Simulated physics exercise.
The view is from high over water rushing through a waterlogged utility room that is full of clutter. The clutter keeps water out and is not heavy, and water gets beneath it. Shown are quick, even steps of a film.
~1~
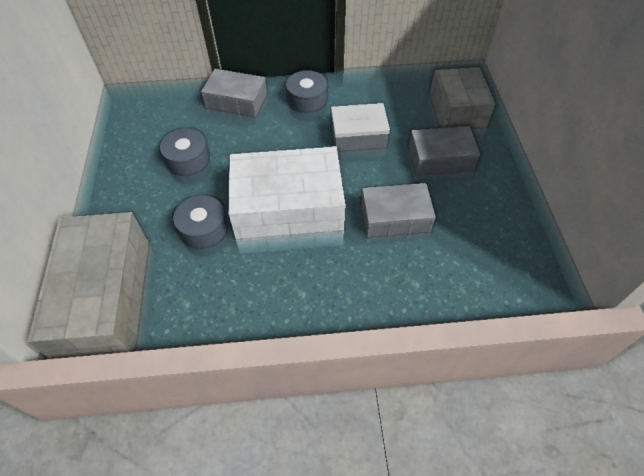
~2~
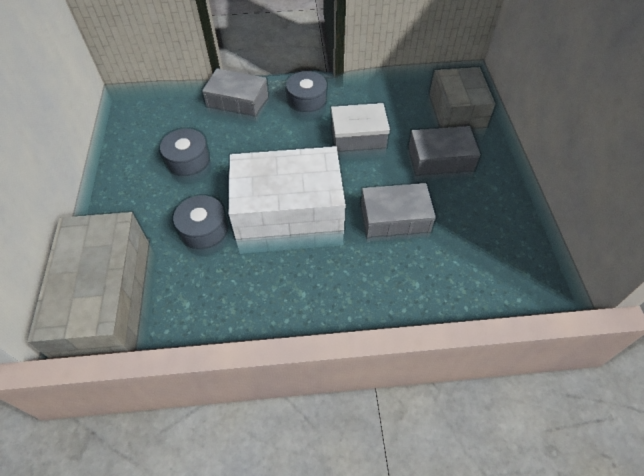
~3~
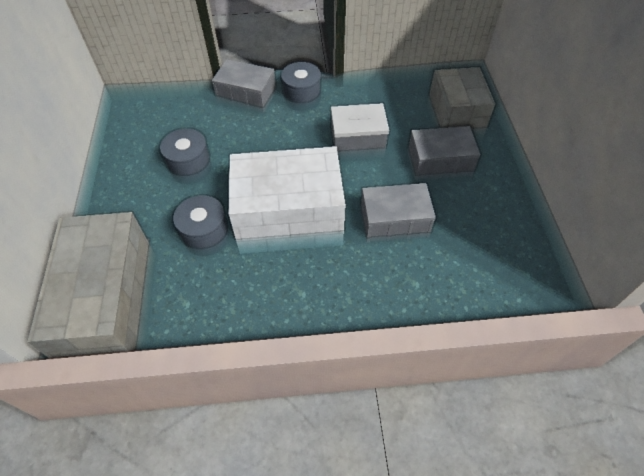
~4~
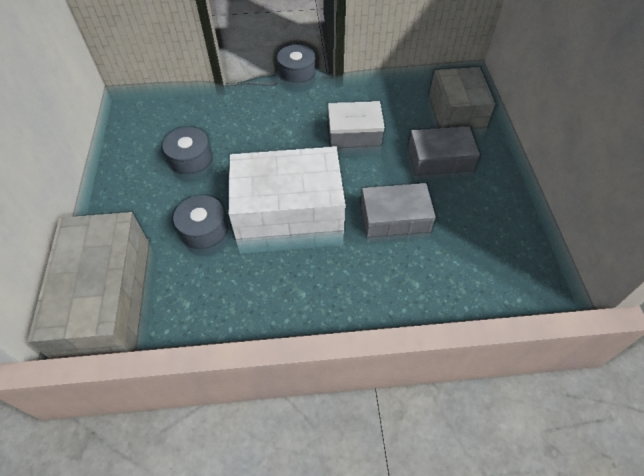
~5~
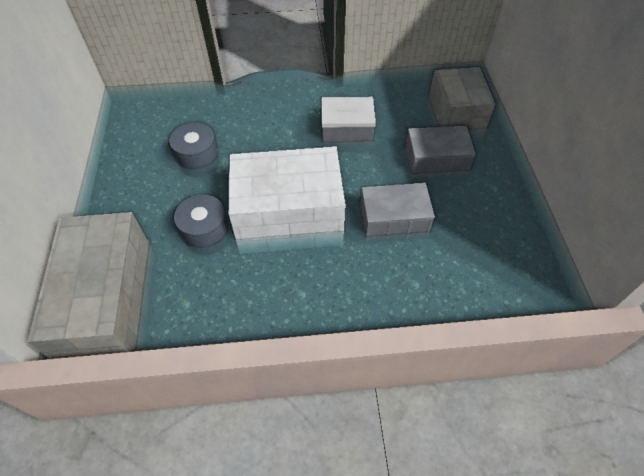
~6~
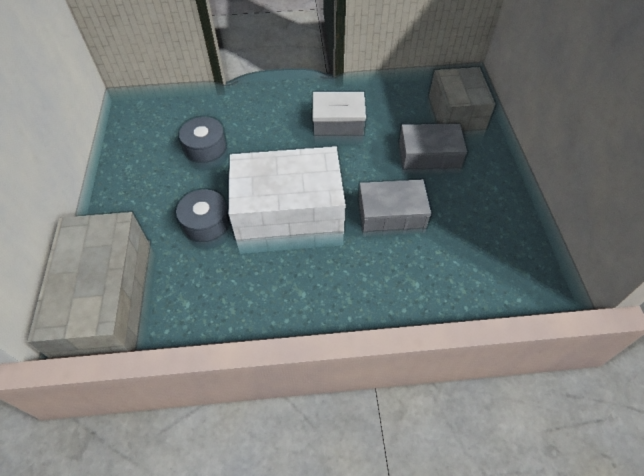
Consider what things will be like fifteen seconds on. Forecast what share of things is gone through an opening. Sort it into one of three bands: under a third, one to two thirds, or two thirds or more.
It falls in the top band, two thirds or more.
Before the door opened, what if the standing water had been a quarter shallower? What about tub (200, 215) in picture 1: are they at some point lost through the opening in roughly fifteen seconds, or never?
My guess: Remains in the room.
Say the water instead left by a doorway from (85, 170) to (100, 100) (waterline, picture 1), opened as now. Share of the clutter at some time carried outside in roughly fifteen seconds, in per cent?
It works out at some 60 per cent of the things.
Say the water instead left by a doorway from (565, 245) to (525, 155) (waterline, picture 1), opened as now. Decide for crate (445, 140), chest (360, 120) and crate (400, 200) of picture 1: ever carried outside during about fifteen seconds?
Going through them in sequence: Gets out, then gets out, then gets out.
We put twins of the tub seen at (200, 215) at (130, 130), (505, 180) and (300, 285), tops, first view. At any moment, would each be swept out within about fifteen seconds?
Outcomes in turn are expelled, not expelled, not expelled.
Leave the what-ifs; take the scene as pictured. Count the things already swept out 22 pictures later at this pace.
I get 7.
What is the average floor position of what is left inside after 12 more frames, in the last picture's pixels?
At about (280, 119).
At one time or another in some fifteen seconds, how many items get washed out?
The figure is 7.
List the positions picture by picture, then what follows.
The first picture shows a chest at (360, 118), afloat; a tub at (183, 144) floats; 0 of 7 have shifted.
The second picture shows a chest at (360, 118) floats; a tub at (183, 145), afloat; 0 of 7 have shifted.
The third picture shows a chest at (359, 118), afloat; a tub at (183, 145), afloat; 2 of 7 have shifted.
The fourth picture shows a chest at (356, 115) floats, close to its start; a tub at (185, 143) floats, close to its start; 3 of 7 have shifted.
The fifth picture shows a chest at (348, 110) floats, close to its start; a tub at (192, 138), afloat, close to its start; 4 of 7 have shifted.
The sixth picture shows a chest at (339, 104) floats, a stride from its start; a tub at (201, 132) floats, close to its start; 7 of 7 have shifted.
A moment on, 2 of 7 are out; 5 afloat.
Next, 4 of 7 are out; 2 afloat.
Later, 7 of 7 are out; 0 afloat.
In the end, 7 of 7 are out; 0 afloat.
